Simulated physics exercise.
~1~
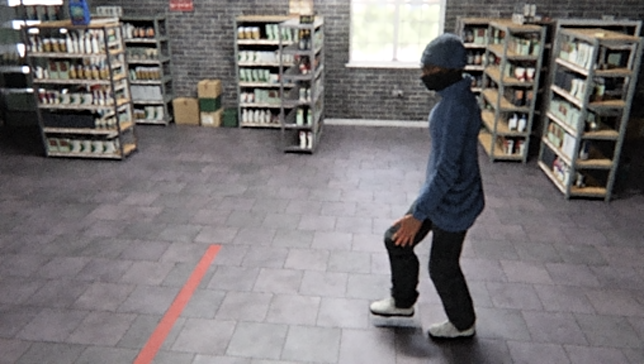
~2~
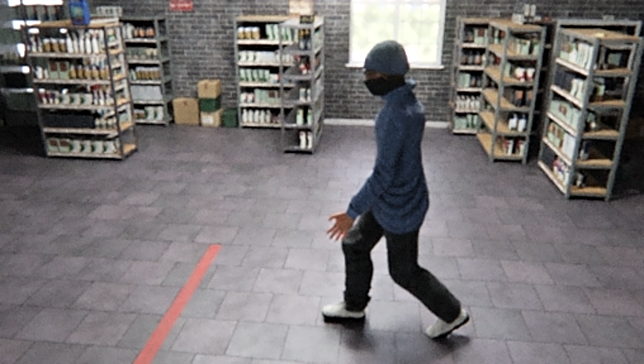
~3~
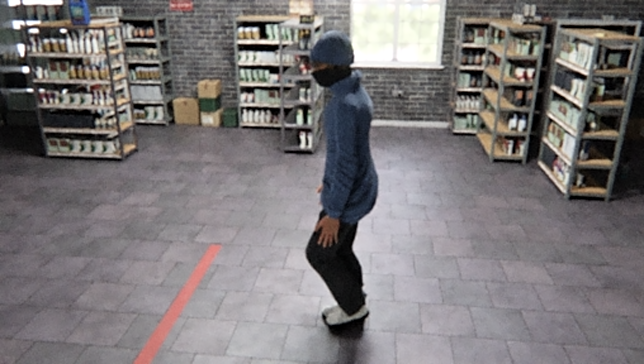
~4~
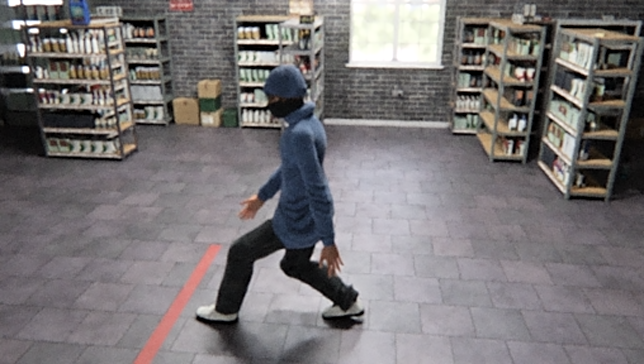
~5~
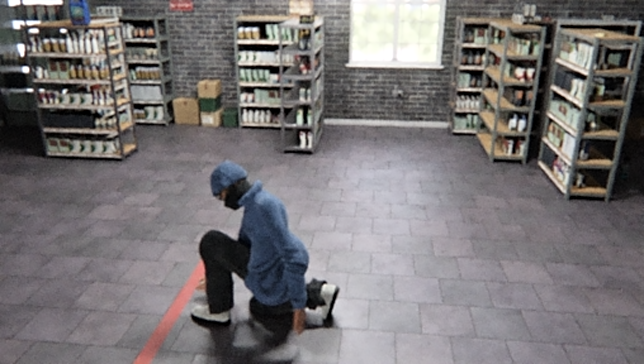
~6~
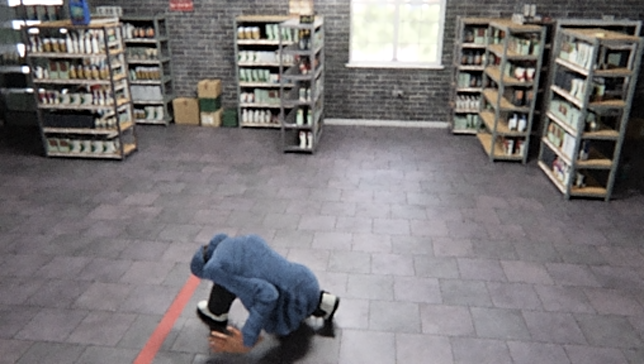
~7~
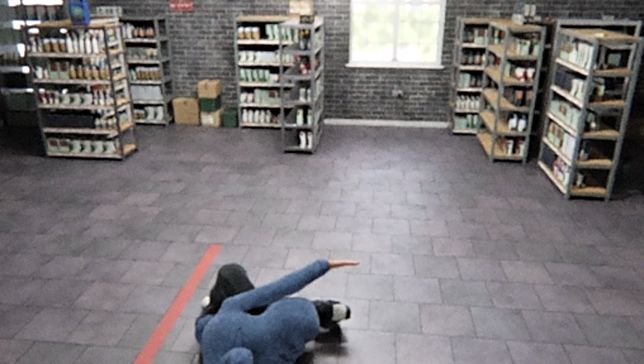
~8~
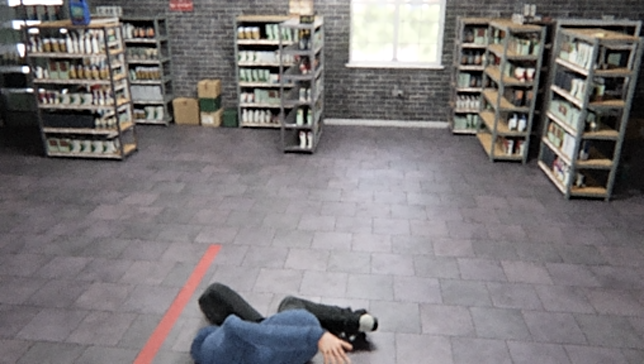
Person in blue top and dark face covering walking left across a storeroom, crumpling beside red floor tape and lying on the tiles.
